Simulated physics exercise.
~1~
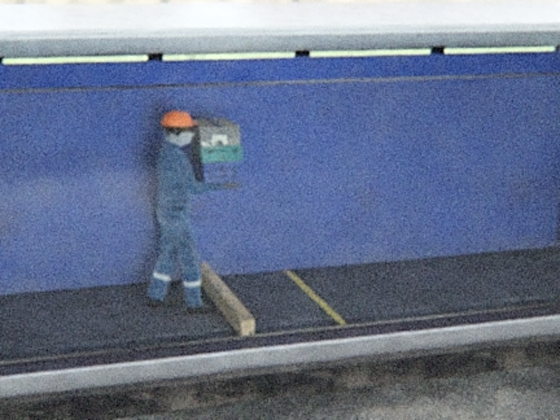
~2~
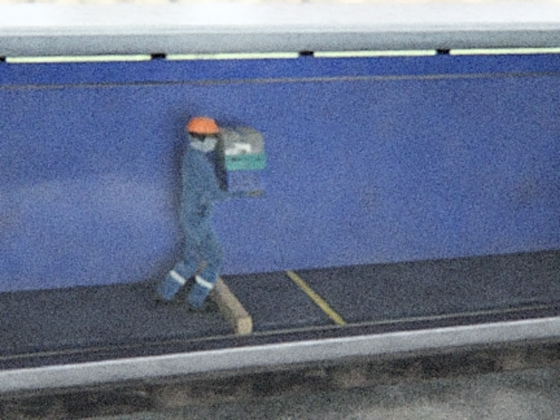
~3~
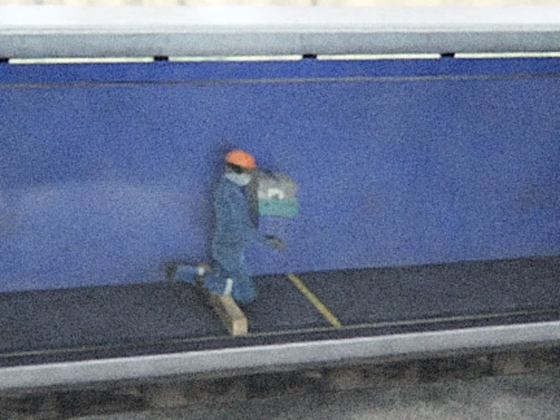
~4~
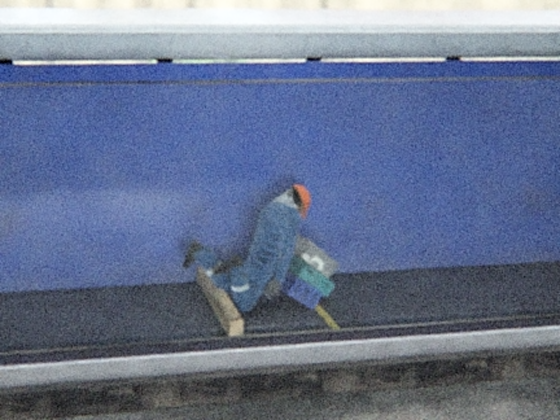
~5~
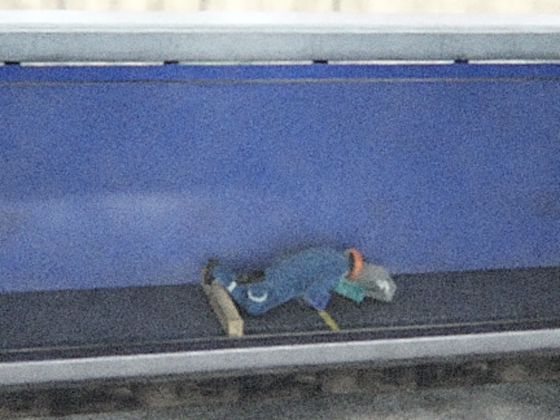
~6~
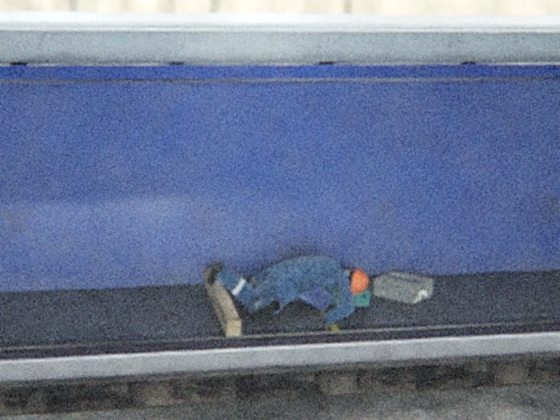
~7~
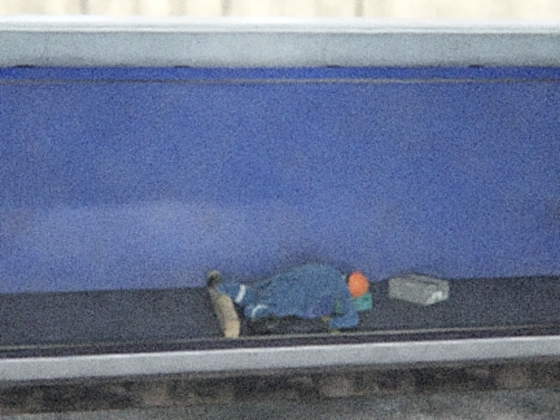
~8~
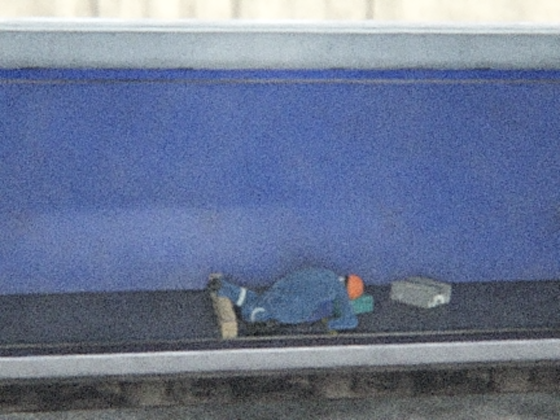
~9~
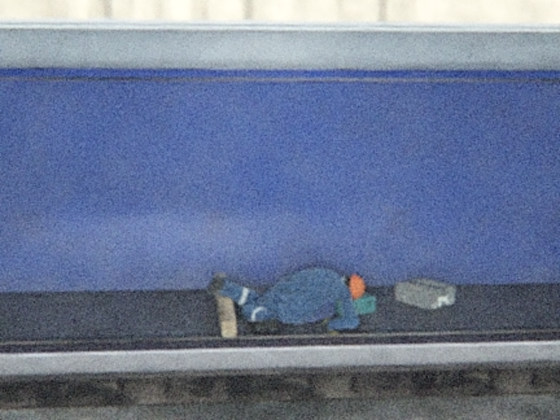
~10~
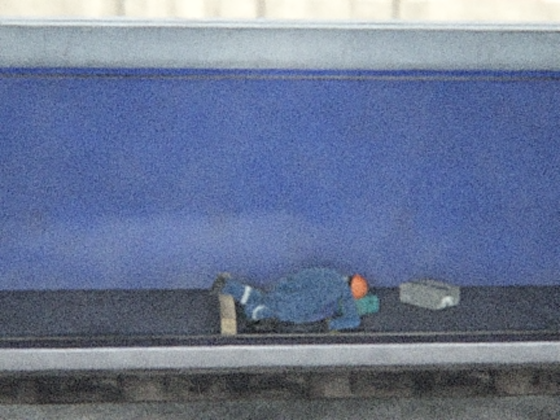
A porter in blue overalls and an orange hard hat moves right along a dark walkway, holding a stack of boxes, grey on top, teal beneath and blue at the bottom. At a low wooden rail the porter's legs fold, and the knees drop while the boxes tip forward. The limp body pitches face down toward the yellow line, and the stack comes apart as it lands. The grey parcel slides farthest right. Everything settles with the feet at the rail, the head, teal toolbox and grey parcel past the line, and the blue crate short of it.
